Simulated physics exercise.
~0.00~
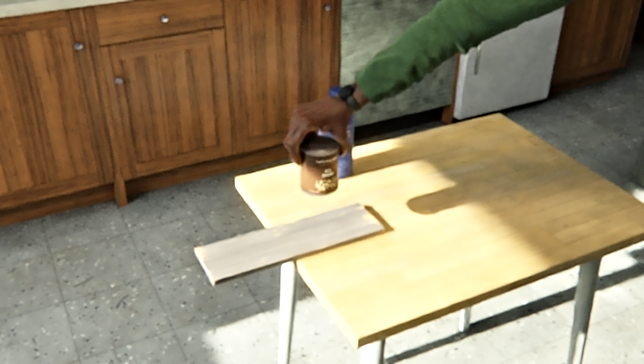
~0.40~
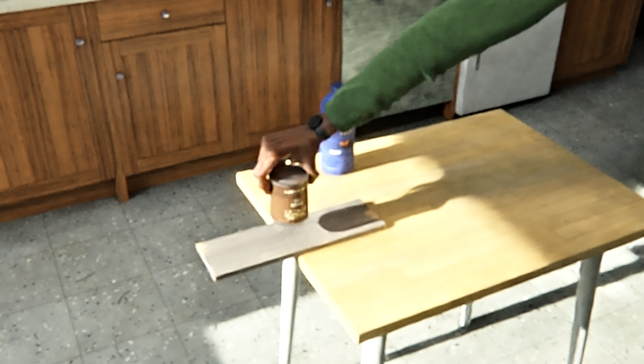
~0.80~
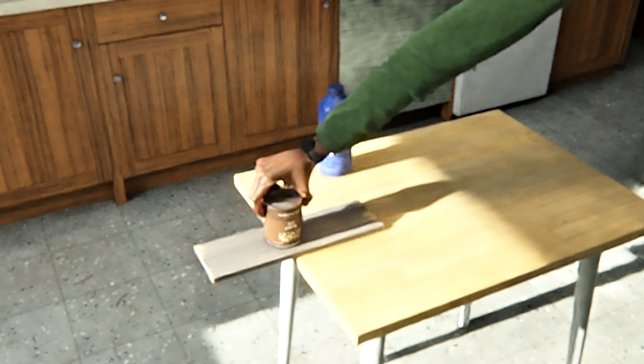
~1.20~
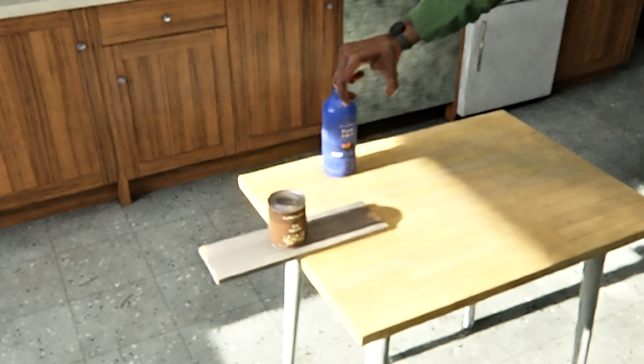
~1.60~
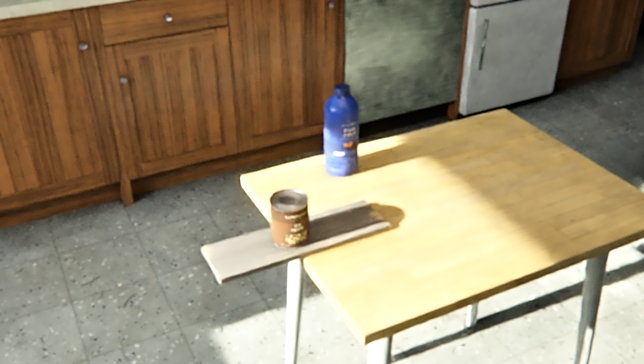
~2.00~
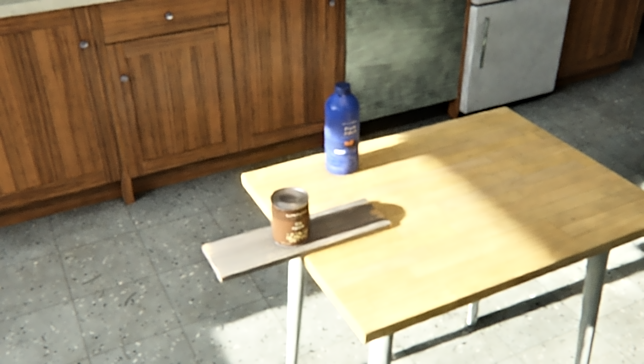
A grey board juts out past the left edge of a pale wooden table in a sunlit kitchen, seen from above by a gently swaying camera. Wooden cabinets line the back, and a blue bottle stands near the table's far left corner. A hand in a green sleeve holds a brown tin beside the bottle, then carries it left and toward the viewer, over the board. It sets the tin upright near the table's edge, lets go and draws back out of view. The board keeps its balance, and tin, board and bottle all stay at rest.
